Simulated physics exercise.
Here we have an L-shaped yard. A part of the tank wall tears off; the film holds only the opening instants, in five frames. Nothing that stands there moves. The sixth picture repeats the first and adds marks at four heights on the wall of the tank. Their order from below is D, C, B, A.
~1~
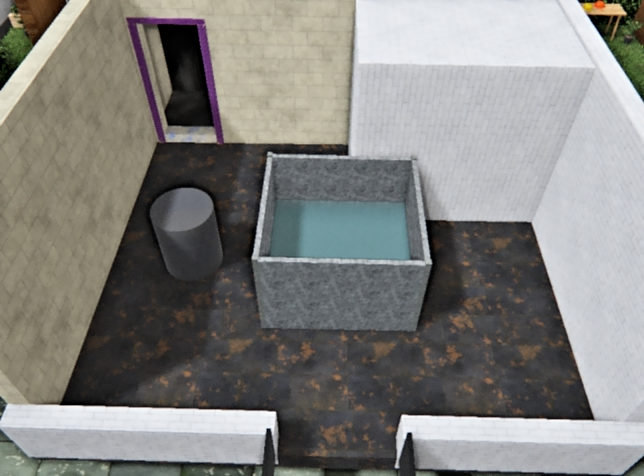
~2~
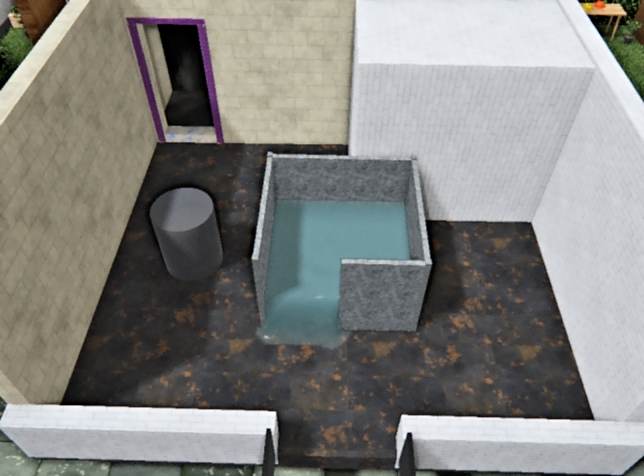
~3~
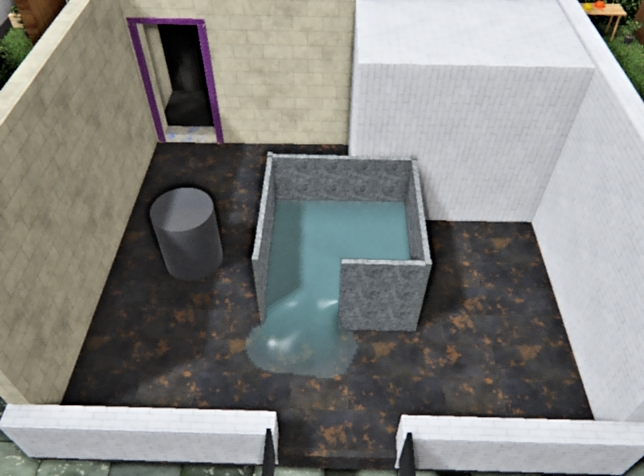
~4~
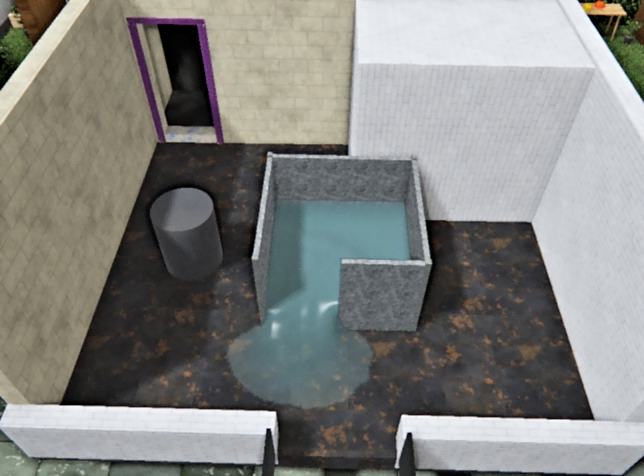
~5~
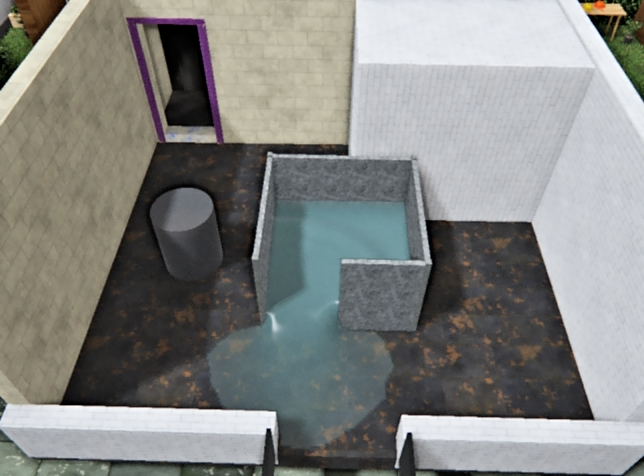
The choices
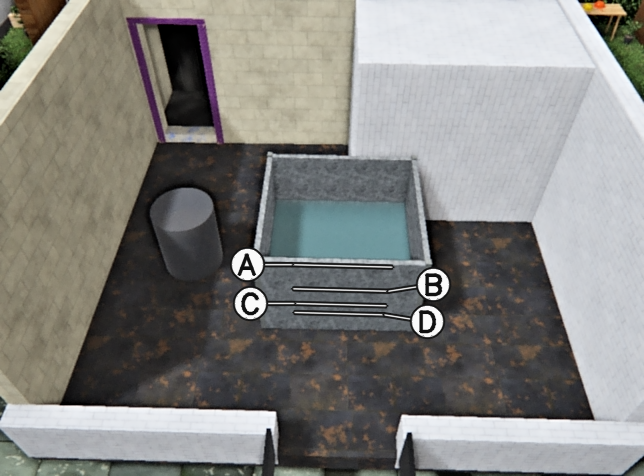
Water lies still in a square grey stone tank in the middle of an L-shaped walled yard, seen from above by a camera that stays fixed. A dark grey cylinder stands to the left, a purple-framed doorway opens behind it, and white walls flank the right and front gap. The tank's front left section disappears, and water pours out, spreading forward across the dark, rust-flecked floor in a widening pool.
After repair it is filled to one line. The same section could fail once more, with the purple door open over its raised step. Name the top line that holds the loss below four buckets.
Choose B.
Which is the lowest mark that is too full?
It is A.
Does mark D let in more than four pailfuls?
No.
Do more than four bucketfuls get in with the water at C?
No.
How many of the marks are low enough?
Three of the four.
On the marked copy, A at (341, 265); B at (340, 290); C at (340, 304); D at (339, 313); from the bottom up D, C, B, A.
If A is chosen, about 12 bucketfuls get in.
If B is chosen, a bucket or two gets in.
If C is chosen, nothing gets over.
If D is chosen, nothing gets over.
